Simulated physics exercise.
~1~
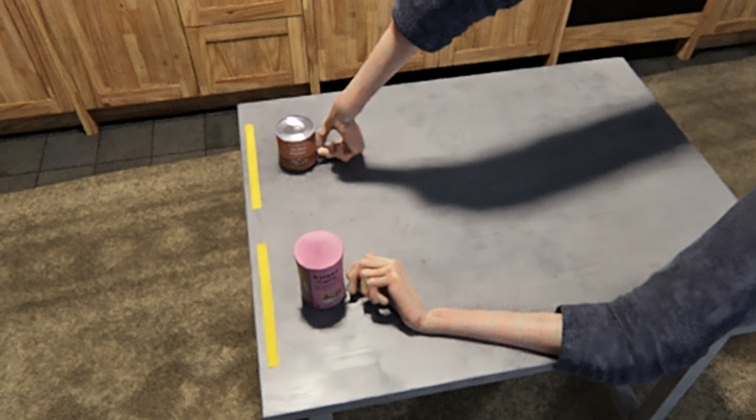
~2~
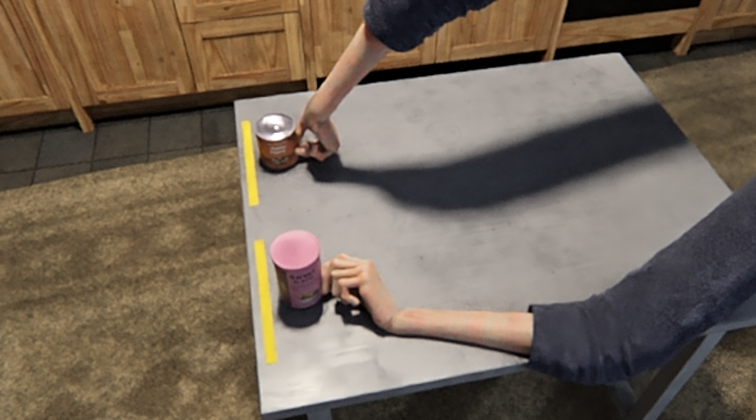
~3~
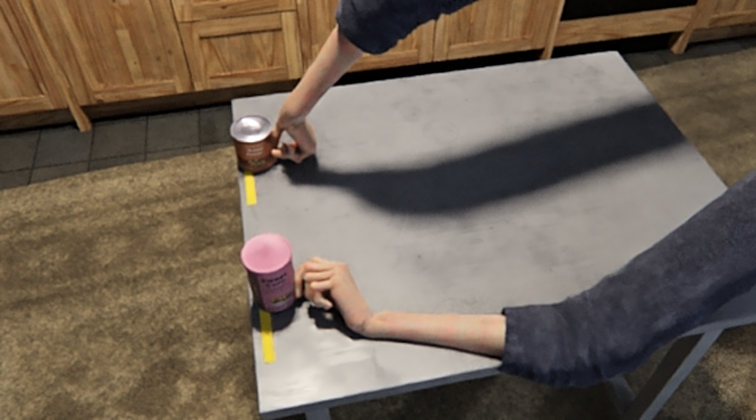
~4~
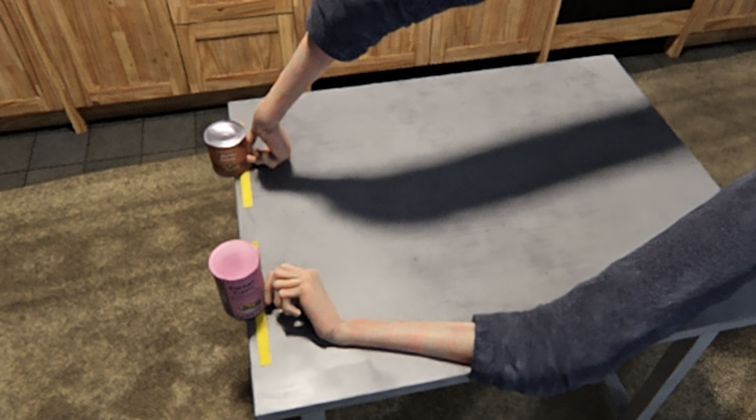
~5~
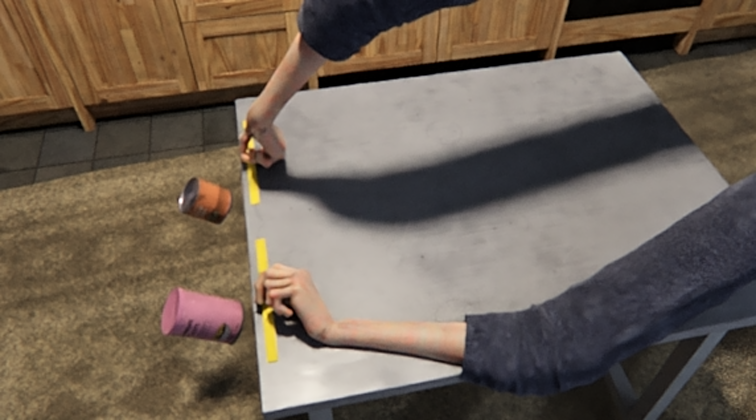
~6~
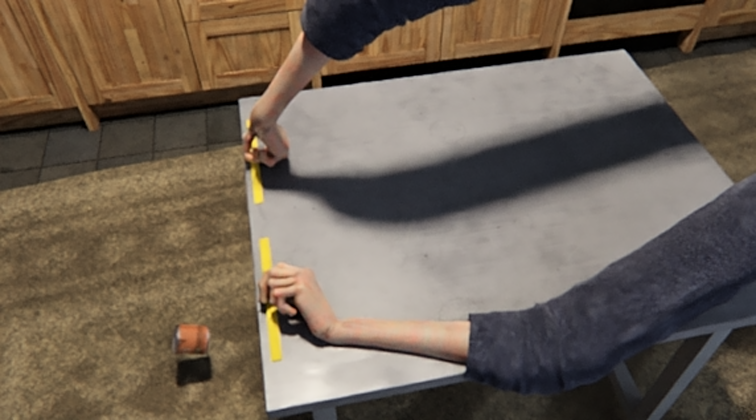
Two hands push a pink tin and an orange-brown pot with a silvery top toward the left edge of a grey table, seen from above at an angle in a room with wooden cabinets and a brown floor. The pot is at the far side and the tin is nearer, each heading for a strip of yellow tape. Both slide left together, cross the tape and reach the edge. The hands stop at the strips as both containers tip off and drop. At the end the pot is down by the floor, and the tin is out of sight.
